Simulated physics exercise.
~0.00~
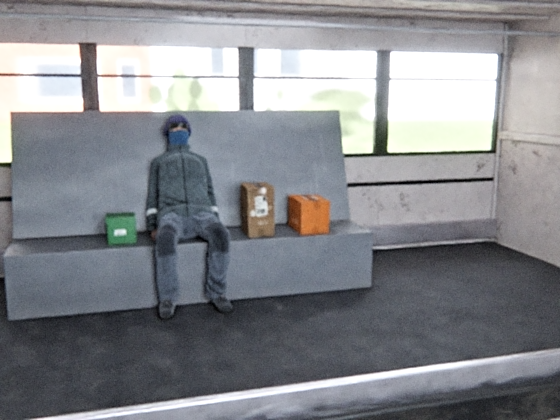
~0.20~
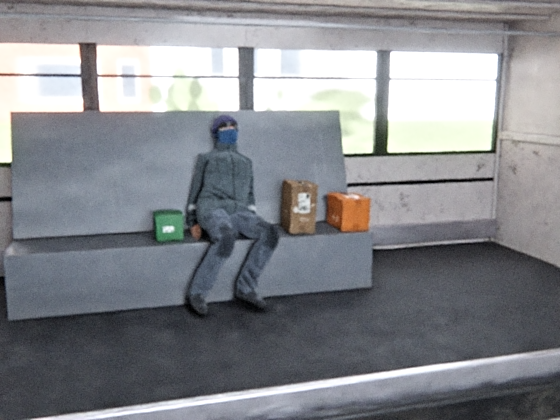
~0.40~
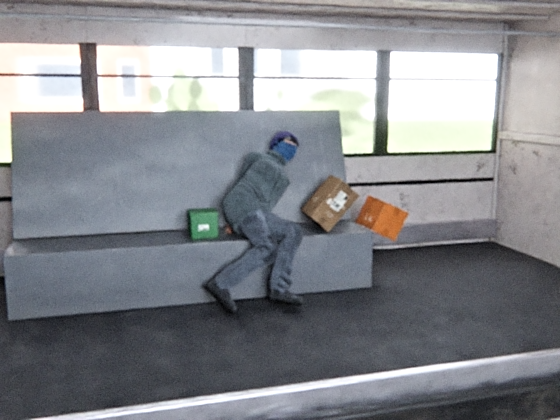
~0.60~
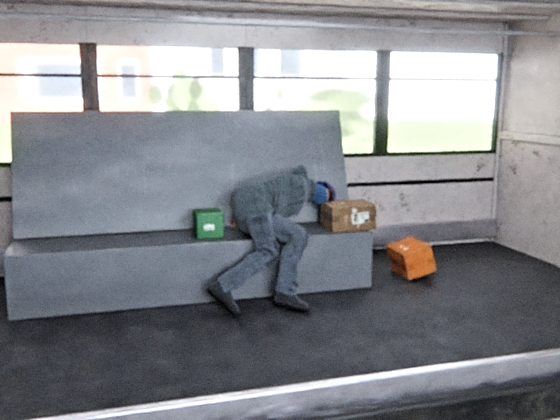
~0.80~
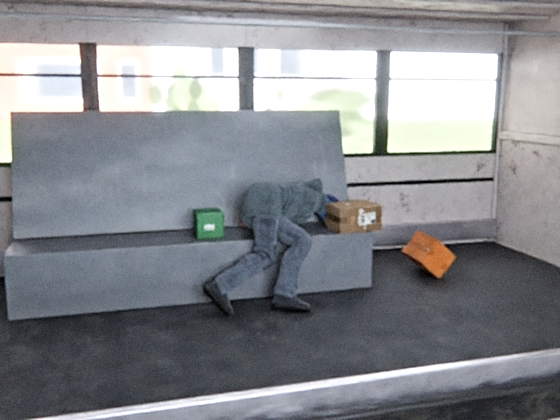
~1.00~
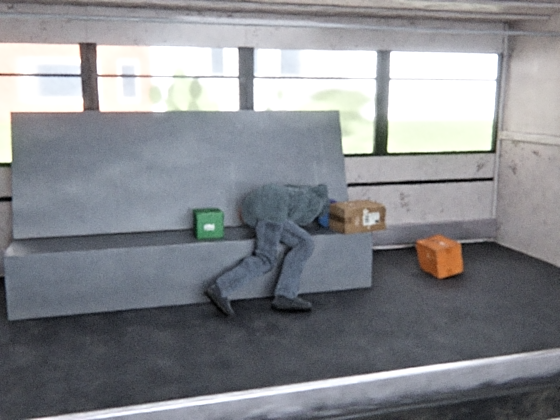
A seated person in a cap and blue face covering slid right along a gray bench with three boxes, then slumped sideways as the brown one toppled and stayed on the bench, while the orange one tumbled off the end onto the floor.
